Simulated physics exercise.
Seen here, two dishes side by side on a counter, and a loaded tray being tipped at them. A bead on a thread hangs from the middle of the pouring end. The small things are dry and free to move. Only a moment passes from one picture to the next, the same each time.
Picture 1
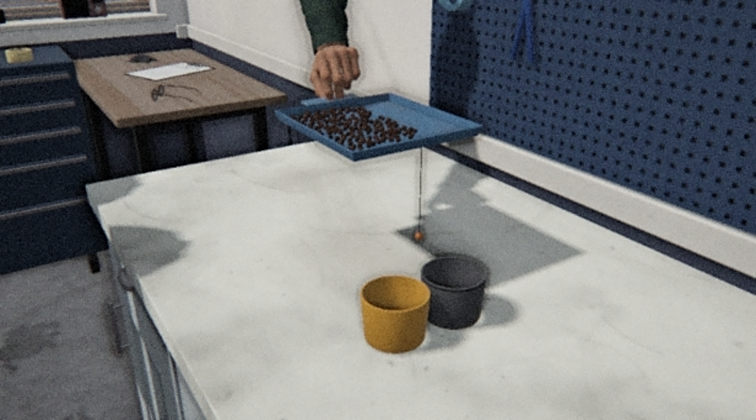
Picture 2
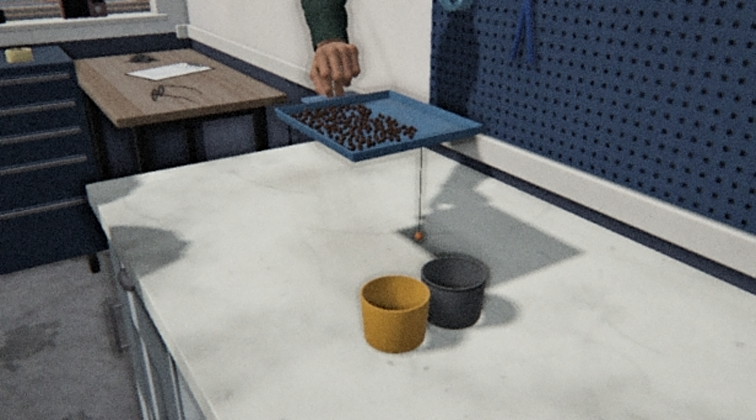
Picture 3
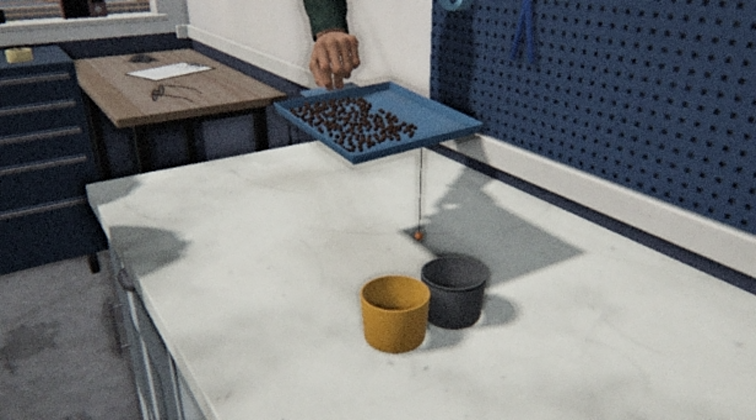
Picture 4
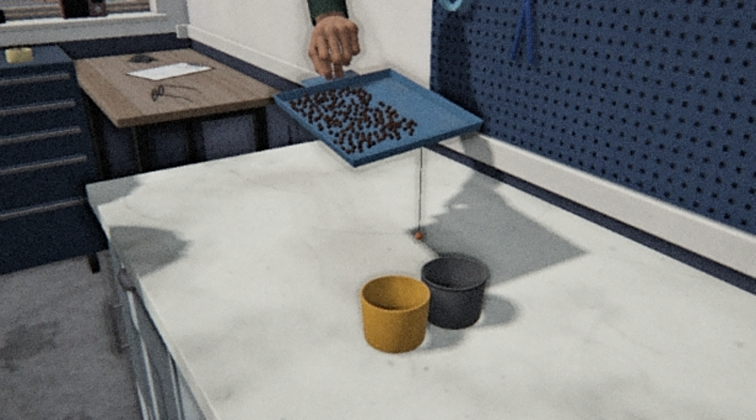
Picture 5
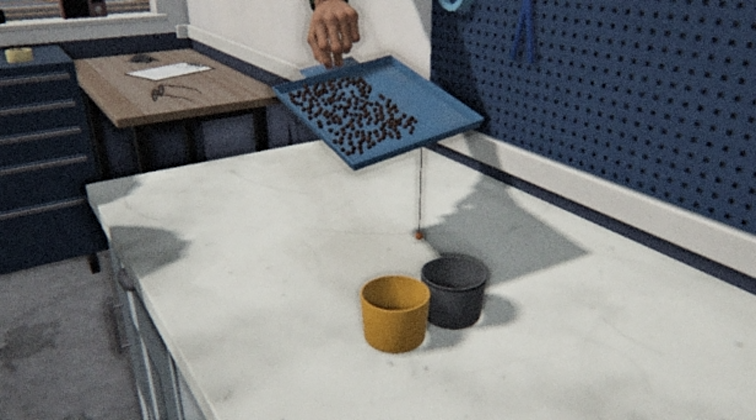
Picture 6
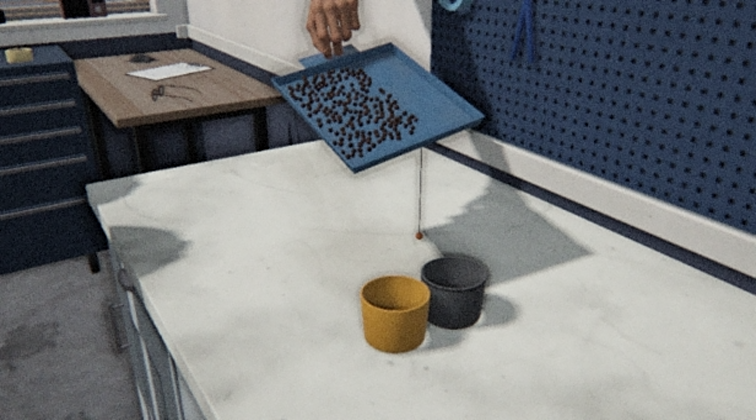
A hand in a dark green sleeve grips the far edge of a blue tray above a pale marble-look counter, seen from above at an angle in a workshop with a blue pegboard. Small dark brown berries cover part of the tray, a small orange bead hangs beneath its near edge, and a yellow dish stands left of a dark grey one. The hand lifts, steadily tilting the tray towards its near left corner, while the berries spread slightly and the camera stays still.
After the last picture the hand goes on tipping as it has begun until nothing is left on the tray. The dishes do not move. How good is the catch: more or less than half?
In the dishes lies less than half of it.
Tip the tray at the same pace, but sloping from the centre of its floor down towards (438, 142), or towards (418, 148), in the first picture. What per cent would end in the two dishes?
In turn 10 and 40 in a hundred.
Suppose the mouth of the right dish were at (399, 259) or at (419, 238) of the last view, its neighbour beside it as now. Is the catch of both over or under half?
In turn: More than half; above a half.
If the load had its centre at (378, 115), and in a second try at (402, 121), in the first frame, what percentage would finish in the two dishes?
Roughly 10 per cent, and 0 per cent.
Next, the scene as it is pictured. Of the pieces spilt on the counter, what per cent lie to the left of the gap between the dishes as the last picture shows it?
It comes to 90 per cent or so.
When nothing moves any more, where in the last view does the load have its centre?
Near (356, 314).
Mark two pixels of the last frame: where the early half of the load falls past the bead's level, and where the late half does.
First near (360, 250), later near (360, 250).
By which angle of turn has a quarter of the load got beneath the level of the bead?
Around 90° of tilt.
Soon, tray tipped steeply; nearly all on the tray; a stray few outside both; a small part in the air.
A while on, tray tipped past a quarter turn; a small part on the tray; a stray few in the left dish; a stray few in the right dish; about half outside both; about a quarter in the air.
Towards the end, tray tipped past a quarter turn; a stray few in the left dish; a stray few in the right dish; nearly all outside both.
Finally, tray tipped past a quarter turn; a stray few in the left dish; a stray few in the right dish; nearly all outside both.
